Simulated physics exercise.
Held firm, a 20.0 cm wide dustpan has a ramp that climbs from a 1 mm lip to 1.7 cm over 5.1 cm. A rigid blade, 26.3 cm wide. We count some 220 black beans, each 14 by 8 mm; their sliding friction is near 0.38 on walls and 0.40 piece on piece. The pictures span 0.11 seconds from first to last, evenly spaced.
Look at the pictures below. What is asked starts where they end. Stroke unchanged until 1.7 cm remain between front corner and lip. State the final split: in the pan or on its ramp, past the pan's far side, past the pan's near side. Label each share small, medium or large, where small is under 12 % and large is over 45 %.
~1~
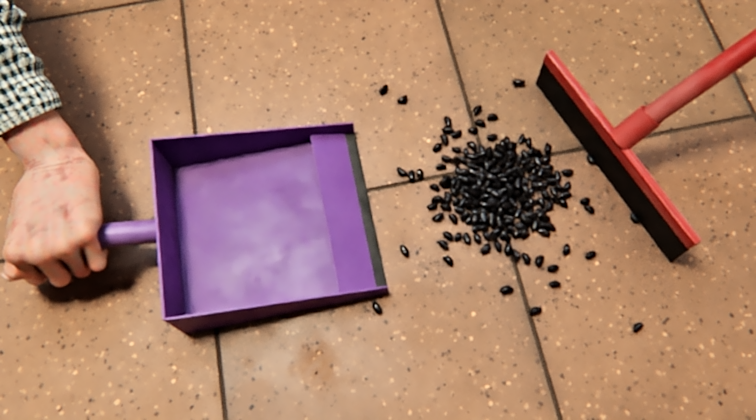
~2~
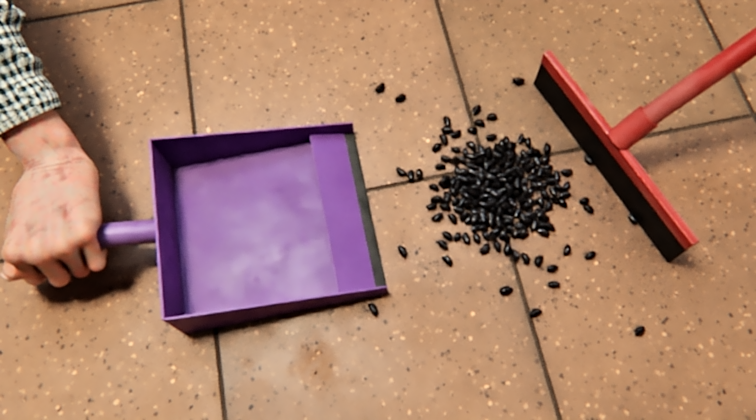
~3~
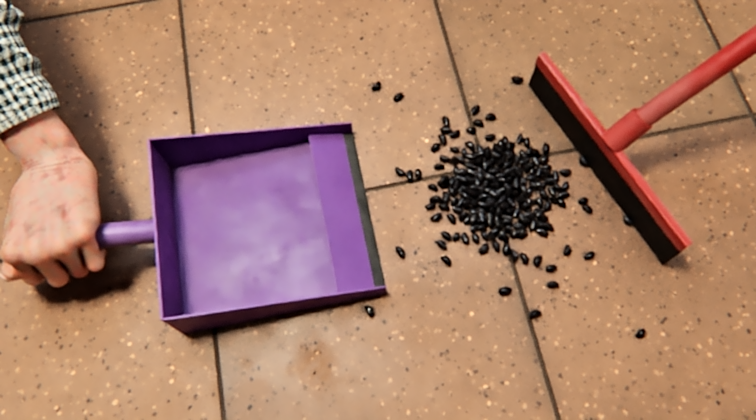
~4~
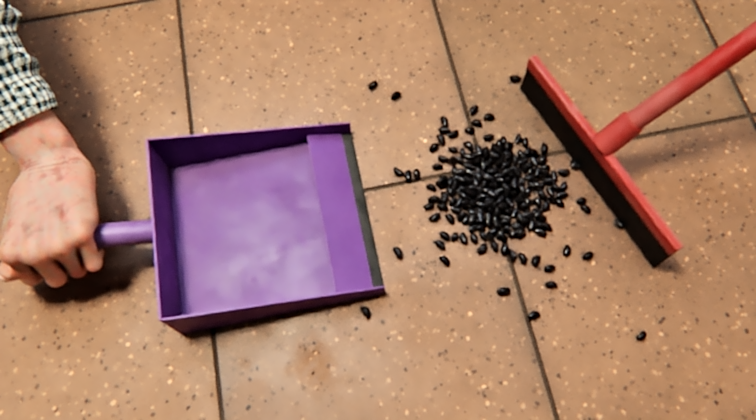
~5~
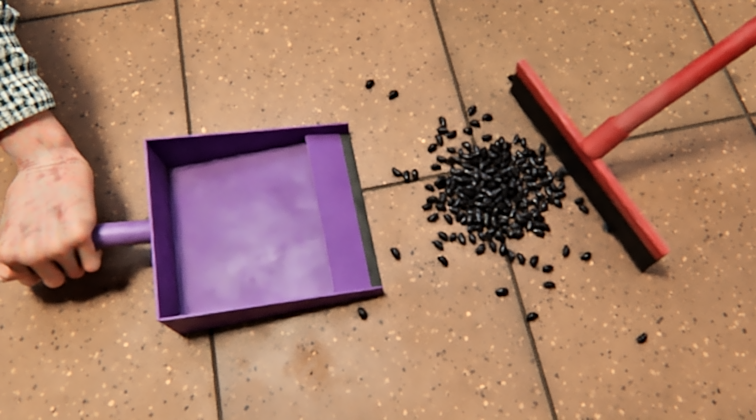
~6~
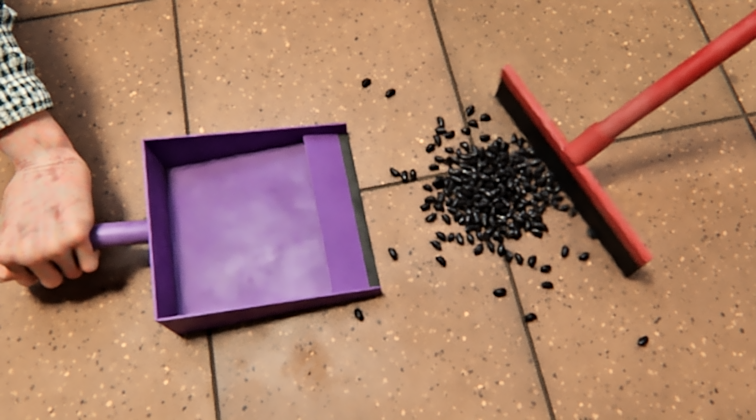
Pan: Medium. Far side: Small. Near side: Medium.
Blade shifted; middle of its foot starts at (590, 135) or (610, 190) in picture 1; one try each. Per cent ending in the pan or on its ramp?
Some 20 and 30 per cent.
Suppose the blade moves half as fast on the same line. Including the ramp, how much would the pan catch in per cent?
Then roughly 20 per cent.
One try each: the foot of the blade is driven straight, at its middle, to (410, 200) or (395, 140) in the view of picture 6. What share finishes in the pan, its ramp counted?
The two tries give roughly 20 and 5 %.
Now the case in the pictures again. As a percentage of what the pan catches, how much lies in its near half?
About 70 %.
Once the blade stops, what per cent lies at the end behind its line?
Close to 5 percent.
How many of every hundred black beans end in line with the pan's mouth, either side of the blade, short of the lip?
Around 45 in a hundred.
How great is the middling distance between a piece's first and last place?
About 16 cm.
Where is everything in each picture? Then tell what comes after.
In the first picture, blade from (691, 243) to (549, 59), moved 0.0 cm, 0 of the pieces shifted so far; middle of the pieces at (501, 192); pan at (258, 231).
In the second picture, blade from (689, 243) to (547, 60), moved 0.2 cm, 1 of the pieces shifted so far; middle of the pieces at (500, 192).
In the third picture, blade from (683, 245) to (541, 61), moved 0.7 cm, 7 of the pieces shifted so far; middle of the pieces at (499, 192).
In the fourth picture, blade from (673, 249) to (532, 64), moved 1.7 cm, 9 of the pieces shifted so far; middle of the pieces at (497, 192).
In the fifth picture, blade from (660, 254) to (521, 68), moved 2.9 cm, 11 of the pieces shifted so far; middle of the pieces at (488, 191).
In the sixth picture, blade from (644, 260) to (506, 73), moved 4.6 cm, 26 of the pieces shifted so far; middle of the pieces at (486, 191); pan at (251, 231).
Then, 0.12 s after the last picture, middle of the blade 13 cm from the lip; 0 % over the lip, far side 0 %, near side 10 %.
Then, 0.20 s after the last picture, middle of the blade 7 cm from the lip; 0 % over the lip, far side 0 %, near side 20 %.
Then, 0.42 s after the last picture, middle of the blade 6 cm from the lip; 25 % over the lip, far side 0 %, near side 25 %.
In the end, pan 25 %, far side 5 %, near side 25 %, in front of the lip or behind the blade 45 %.
